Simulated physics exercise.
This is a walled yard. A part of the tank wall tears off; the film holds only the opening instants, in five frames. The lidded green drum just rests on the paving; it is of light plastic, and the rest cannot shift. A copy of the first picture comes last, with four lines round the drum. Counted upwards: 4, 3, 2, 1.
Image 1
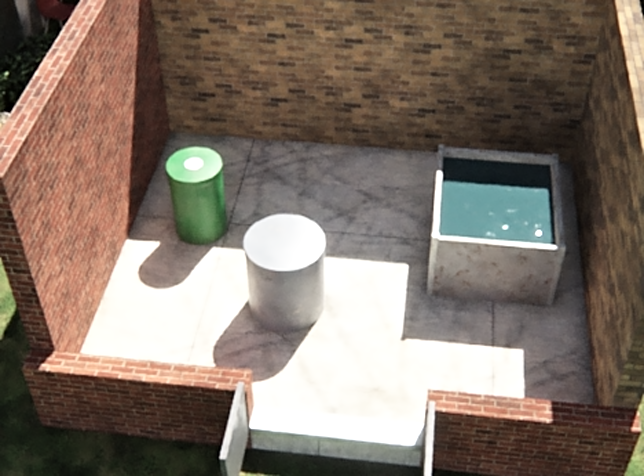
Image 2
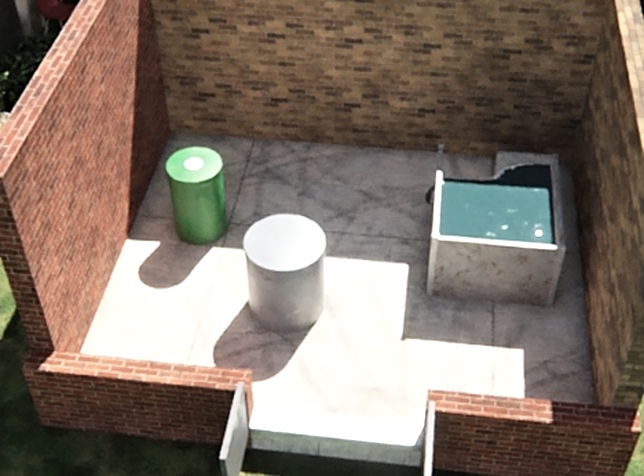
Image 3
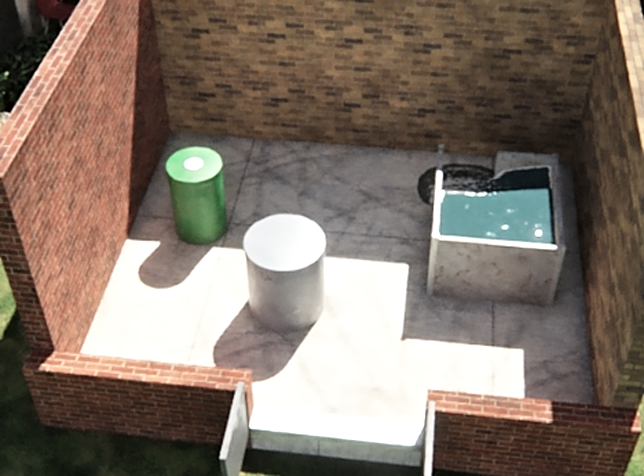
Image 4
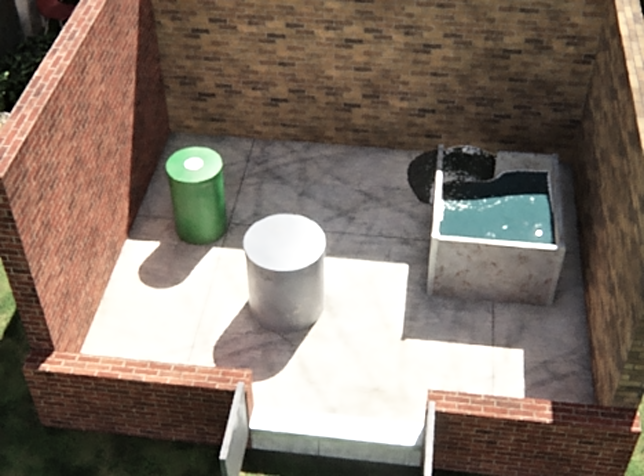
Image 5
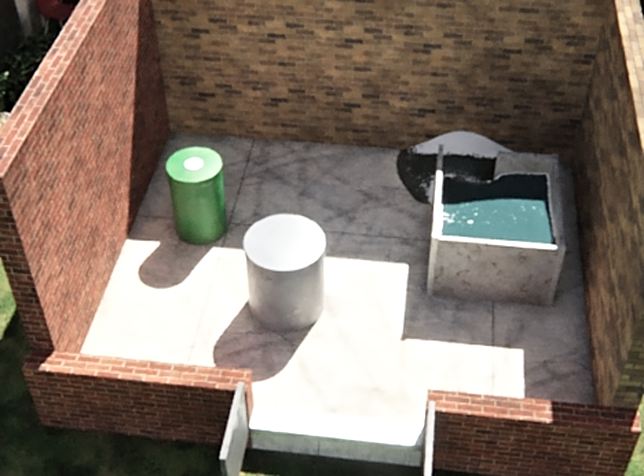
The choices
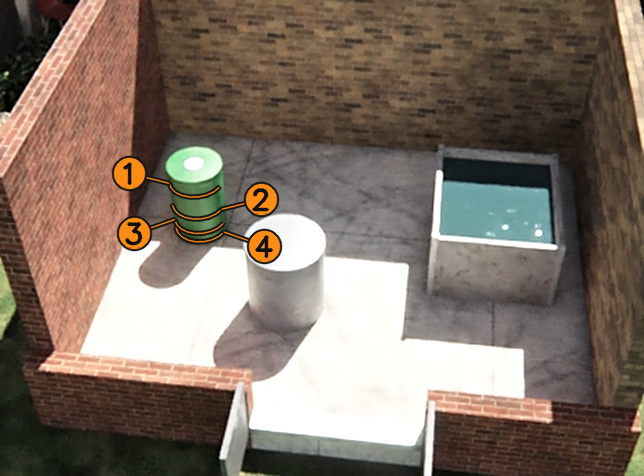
Walled yard with a green drum and pale cylinder standing still as water spreads across the paving behind a tank at right.
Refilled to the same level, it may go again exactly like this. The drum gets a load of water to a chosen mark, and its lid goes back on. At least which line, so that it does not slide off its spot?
The answer is mark 3.
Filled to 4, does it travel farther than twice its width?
No, less.
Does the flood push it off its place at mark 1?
No.
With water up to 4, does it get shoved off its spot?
Yes, it does.
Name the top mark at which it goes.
The answer is 4.
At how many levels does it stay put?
Three of them.
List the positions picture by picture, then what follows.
The first picture shows lid of the green drum at (194, 164); tank full, its middle at (497, 201); open gate at (339, 383).
In the second picture, water covers 1 % of the ground, mostly out of sight from here.
In the third picture, water covers 3 % of the ground, mostly out of sight from here.
In the fourth picture, 6 % of the ground wet, in view closest to the drum at (416, 170).
The fifth picture shows lid of the green drum at (194, 164); 7 % of the ground wet, in view closest to the drum at (410, 177).
On the marked copy, 1 at (189, 197); 2 at (192, 219); 3 at (194, 233); 4 at (196, 241); from the bottom up 4, 3, 2, 1.
With 1, it does not move.
With 2, it does not move.
With 3, it does not move.
With 4, it is pushed about its own width away.
